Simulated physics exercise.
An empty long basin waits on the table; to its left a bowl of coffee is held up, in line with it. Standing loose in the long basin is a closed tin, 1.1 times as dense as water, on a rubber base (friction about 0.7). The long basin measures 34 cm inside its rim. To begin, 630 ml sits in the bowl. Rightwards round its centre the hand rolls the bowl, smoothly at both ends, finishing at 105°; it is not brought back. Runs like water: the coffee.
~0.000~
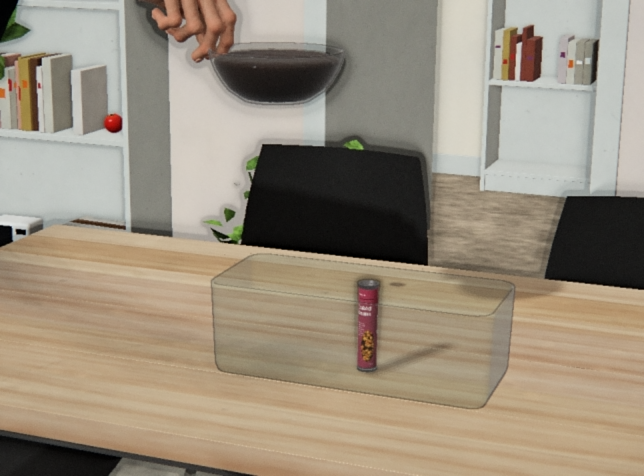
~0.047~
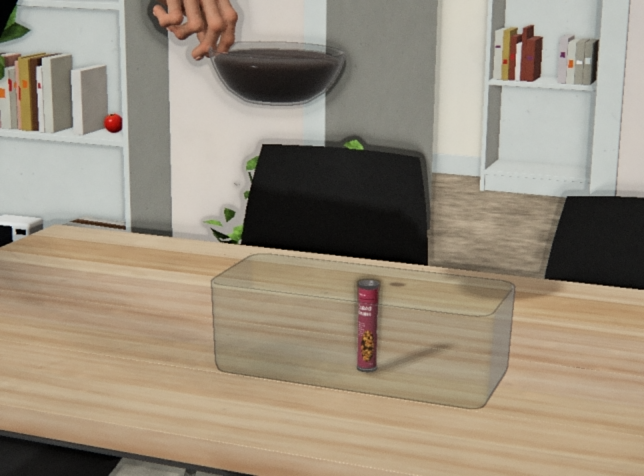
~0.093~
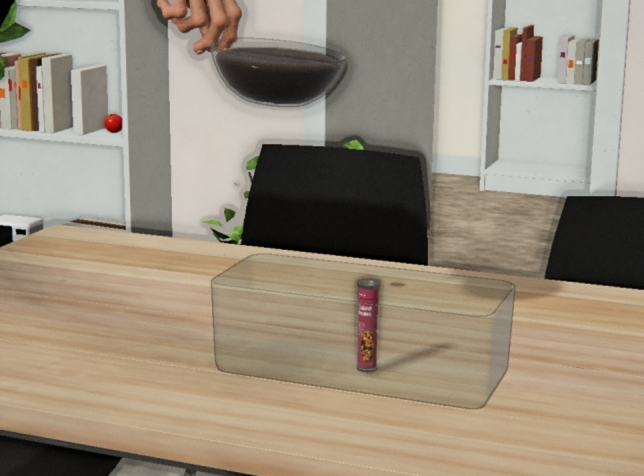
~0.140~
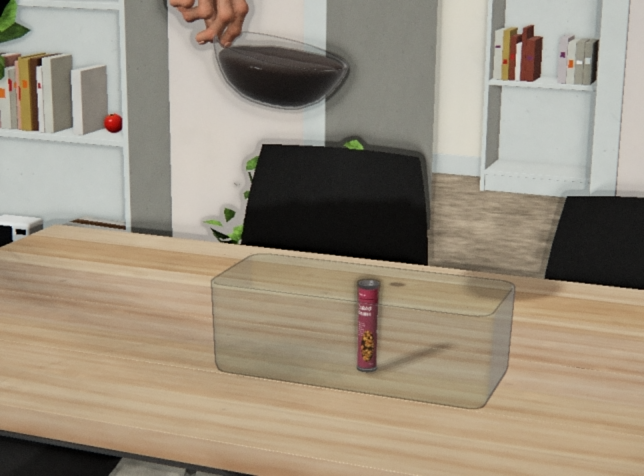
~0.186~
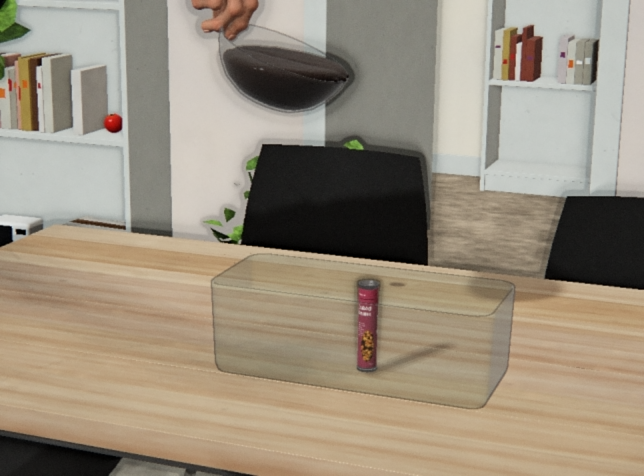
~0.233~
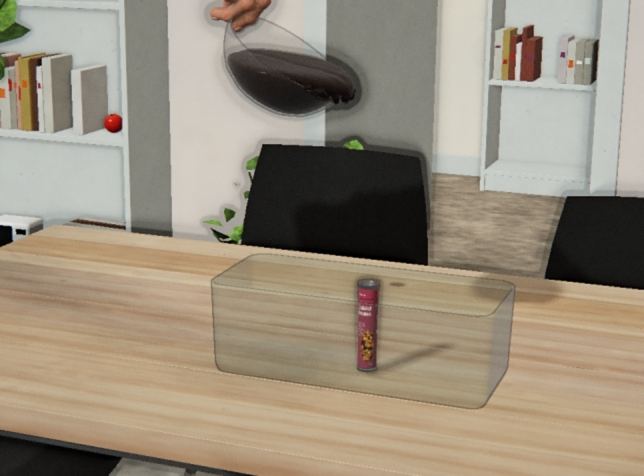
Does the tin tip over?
Yes, it tips over.
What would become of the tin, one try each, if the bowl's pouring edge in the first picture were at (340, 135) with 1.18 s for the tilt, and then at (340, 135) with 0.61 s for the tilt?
First it keeps standing; then it goes over.
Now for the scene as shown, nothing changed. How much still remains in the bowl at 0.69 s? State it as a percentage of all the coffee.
About 0 percent.
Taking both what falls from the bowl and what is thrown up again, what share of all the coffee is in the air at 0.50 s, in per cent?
Some 68 per cent.
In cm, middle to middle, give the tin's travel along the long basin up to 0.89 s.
6 cm, roughly.
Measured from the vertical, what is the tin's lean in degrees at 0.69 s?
The lean is some 10° away from upright.
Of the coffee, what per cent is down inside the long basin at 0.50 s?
About 28 per cent.
After 0.50 s the tilt is 96° and 4 per cent is still to pour; the tin stands where it began.
After 0.69 s the tilt is 105° and 0 per cent is still to pour; the tin leans 9°.
After 0.89 s the tilt is 105° and 0 per cent is still to pour; the tin leans 57°.
After 1.11 s the tilt is 105° and 0 per cent is still to pour; the tin lies on its side.
In the end the tin lies on its side.
